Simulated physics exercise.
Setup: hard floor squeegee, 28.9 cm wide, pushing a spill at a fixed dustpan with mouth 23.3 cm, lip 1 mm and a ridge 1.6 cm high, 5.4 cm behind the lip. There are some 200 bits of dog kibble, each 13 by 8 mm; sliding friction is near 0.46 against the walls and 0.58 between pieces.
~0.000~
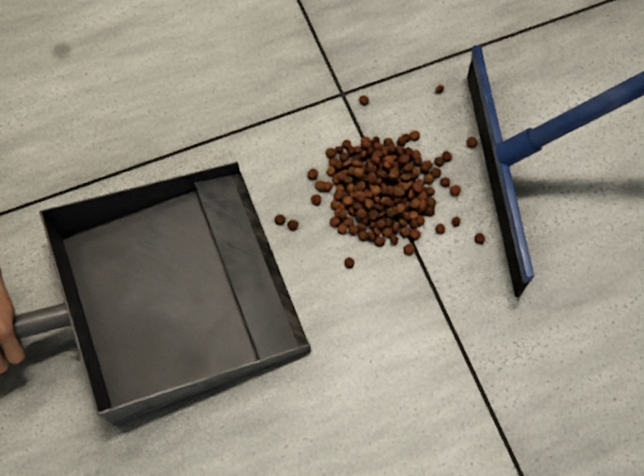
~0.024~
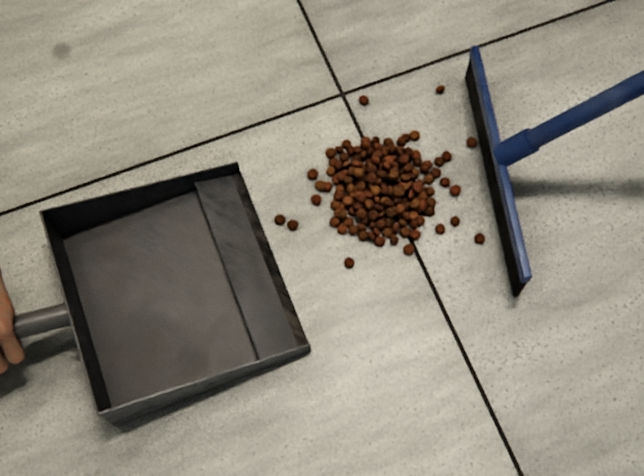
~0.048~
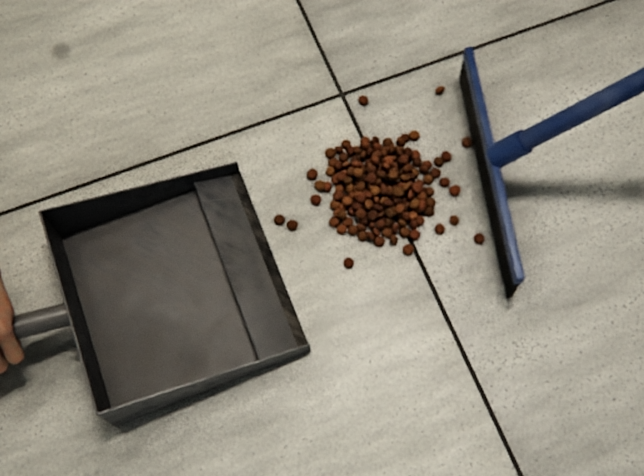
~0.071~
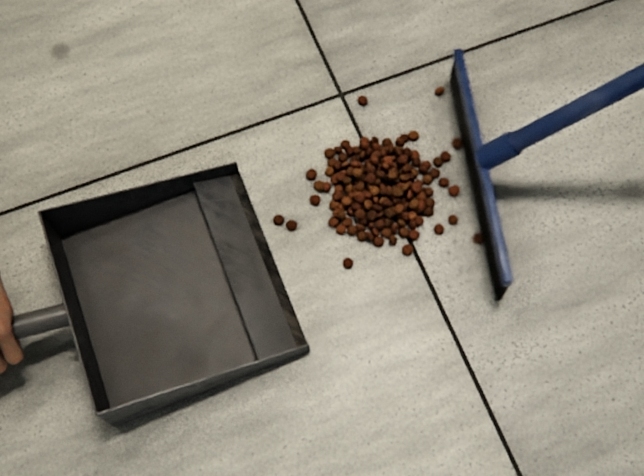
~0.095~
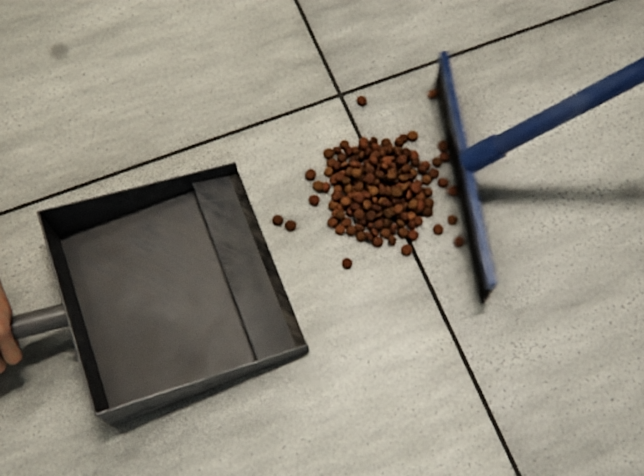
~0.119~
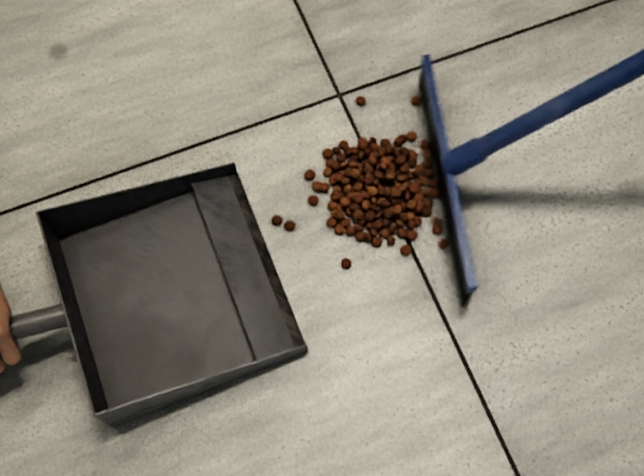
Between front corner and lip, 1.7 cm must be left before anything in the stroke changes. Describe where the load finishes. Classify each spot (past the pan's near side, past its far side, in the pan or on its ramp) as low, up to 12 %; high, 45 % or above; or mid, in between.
Near side low, far side mid, pan mid.
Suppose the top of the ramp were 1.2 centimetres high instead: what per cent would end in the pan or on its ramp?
Estimate: About 25 in a hundred.
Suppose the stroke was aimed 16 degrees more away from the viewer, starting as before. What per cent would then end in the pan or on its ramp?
The pan, ramp included, would get around 30 per cent.
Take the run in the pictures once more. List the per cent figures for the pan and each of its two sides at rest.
Near 0, far 20, pan 25, all in per cent.
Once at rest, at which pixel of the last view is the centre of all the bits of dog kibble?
My guess is close to (259, 204).
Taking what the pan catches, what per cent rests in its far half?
I'd say near 80 per cent.
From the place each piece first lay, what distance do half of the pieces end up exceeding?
Somewhere around 14 centimetres.
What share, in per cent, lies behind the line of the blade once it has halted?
About 0 percent.
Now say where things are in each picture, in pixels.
The first picture shows blade from (527, 277) to (476, 54), moved 0.0 cm, 0 of the pieces shifted so far; middle of the pieces at (381, 186); pan at (165, 297).
The second picture shows blade from (525, 278) to (474, 54), moved 0.2 cm, 0 of the pieces shifted so far; middle of the pieces at (381, 186).
The third picture shows blade from (518, 279) to (468, 55), moved 1.0 cm, 1 of the pieces shifted so far; middle of the pieces at (380, 186).
The fourth picture shows blade from (507, 281) to (458, 57), moved 2.1 cm, 1 of the pieces shifted so far; middle of the pieces at (380, 186).
The fifth picture shows blade from (491, 284) to (443, 60), moved 3.7 cm, 3 of the pieces shifted so far; middle of the pieces at (379, 187).
The sixth picture shows blade from (471, 288) to (426, 63), moved 5.7 cm, 13 of the pieces shifted so far; middle of the pieces at (378, 187); pan at (162, 298). The blade's pace is about 0.83 m/s, heading 11 degrees away from the viewer's side.
After 0.23 s, middle of the blade 12 cm from the lip; 0 % over the lip, far side 5 %, near side 0 %.
Then, at 0.31 s, middle of the blade 7 cm from the lip; 0 % over the lip, far side 15 %, near side 0 %.
After 0.52 s, middle of the blade 5 cm from the lip; 25 % over the lip, far side 20 %, near side 0 %.
In the end, at 1.1 s, near side 0 %, far side 20 %, pan 25 %, in front of the lip or behind the blade 55 %.
